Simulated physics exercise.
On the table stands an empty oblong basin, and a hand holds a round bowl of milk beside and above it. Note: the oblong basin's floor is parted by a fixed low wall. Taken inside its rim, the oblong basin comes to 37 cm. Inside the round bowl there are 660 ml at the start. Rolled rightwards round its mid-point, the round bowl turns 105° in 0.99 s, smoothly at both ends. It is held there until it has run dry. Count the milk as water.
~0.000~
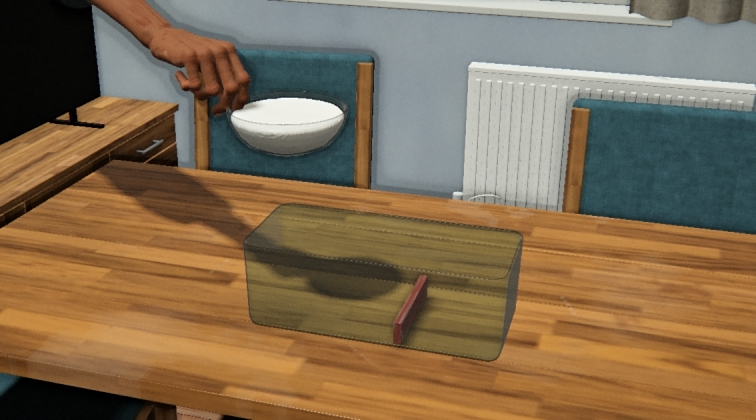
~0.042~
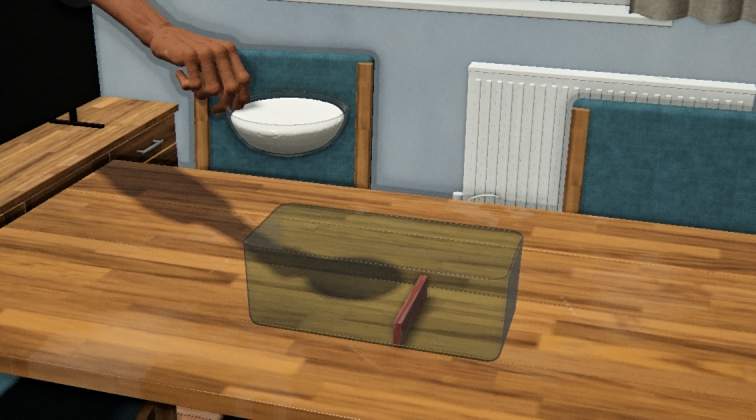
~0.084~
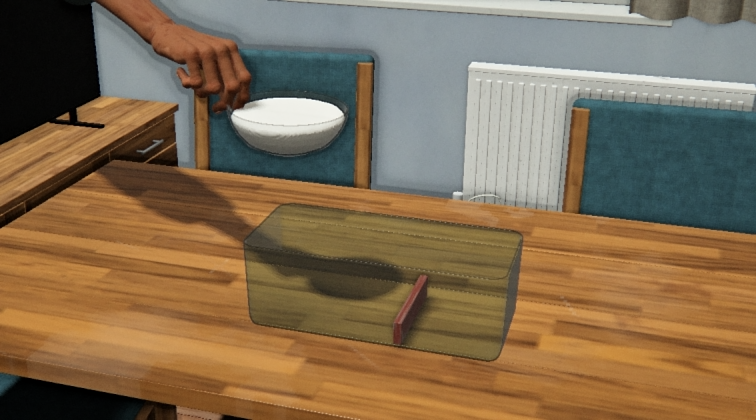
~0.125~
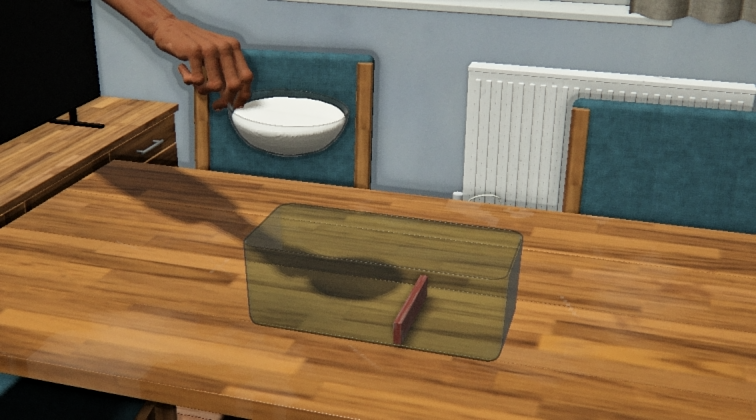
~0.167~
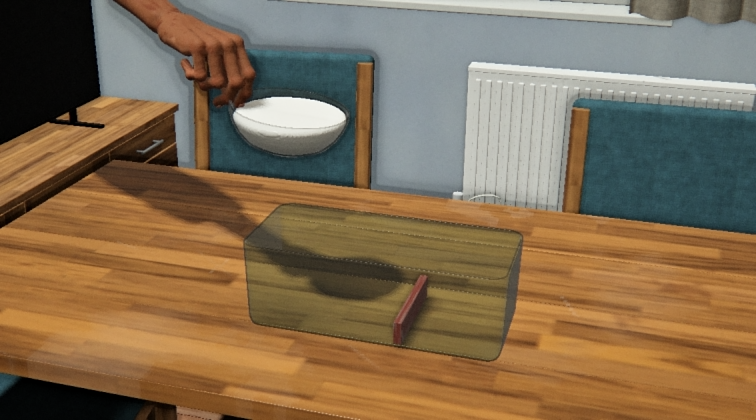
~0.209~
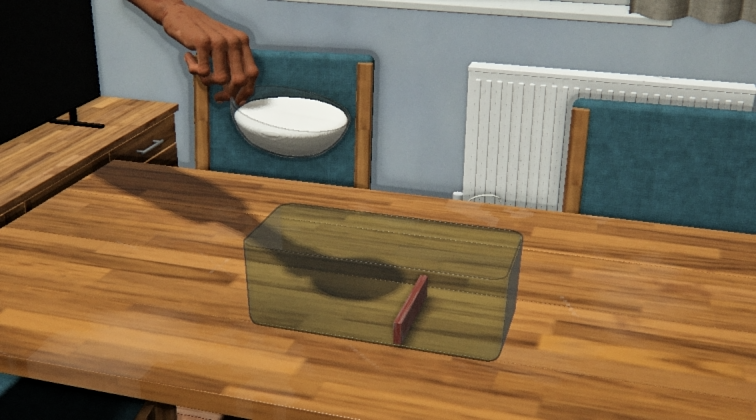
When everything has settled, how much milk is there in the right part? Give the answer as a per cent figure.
13 out of 100.
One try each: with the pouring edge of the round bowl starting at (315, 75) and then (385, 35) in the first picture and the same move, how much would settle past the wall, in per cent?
Some 15 and 70 per cent, in that order.
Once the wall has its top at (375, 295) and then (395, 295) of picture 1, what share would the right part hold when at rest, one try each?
70 per cent first, 45 per cent second.
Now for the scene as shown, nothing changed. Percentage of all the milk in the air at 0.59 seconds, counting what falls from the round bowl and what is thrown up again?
Near 48 per cent at that moment.
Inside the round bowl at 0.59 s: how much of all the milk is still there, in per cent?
Fraction remaining: Approx. 24 per cent.
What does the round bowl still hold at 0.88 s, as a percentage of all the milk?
0 per cent or so.
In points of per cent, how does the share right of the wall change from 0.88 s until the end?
It rises by about 2.
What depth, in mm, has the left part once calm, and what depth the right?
Left part: About 18 mm; right part: About 4 mm.
By 0.59 s the tilt is 69° and 24 per cent is still to pour, 27 is left of the wall and 1 right of it.
By 0.88 s the tilt is 102° and 0 per cent is still to pour, 86 is left of the wall and 11 right of it.
By 1.17 s the tilt is 105° and 0 per cent is still to pour, 86 is left of the wall and 13 right of it.
By 1.49 s the tilt is 105° and 0 per cent is still to pour, 86 is left of the wall and 13 right of it.
At rest 86 per cent lies left of the wall, 13 right of it and 1 outside.
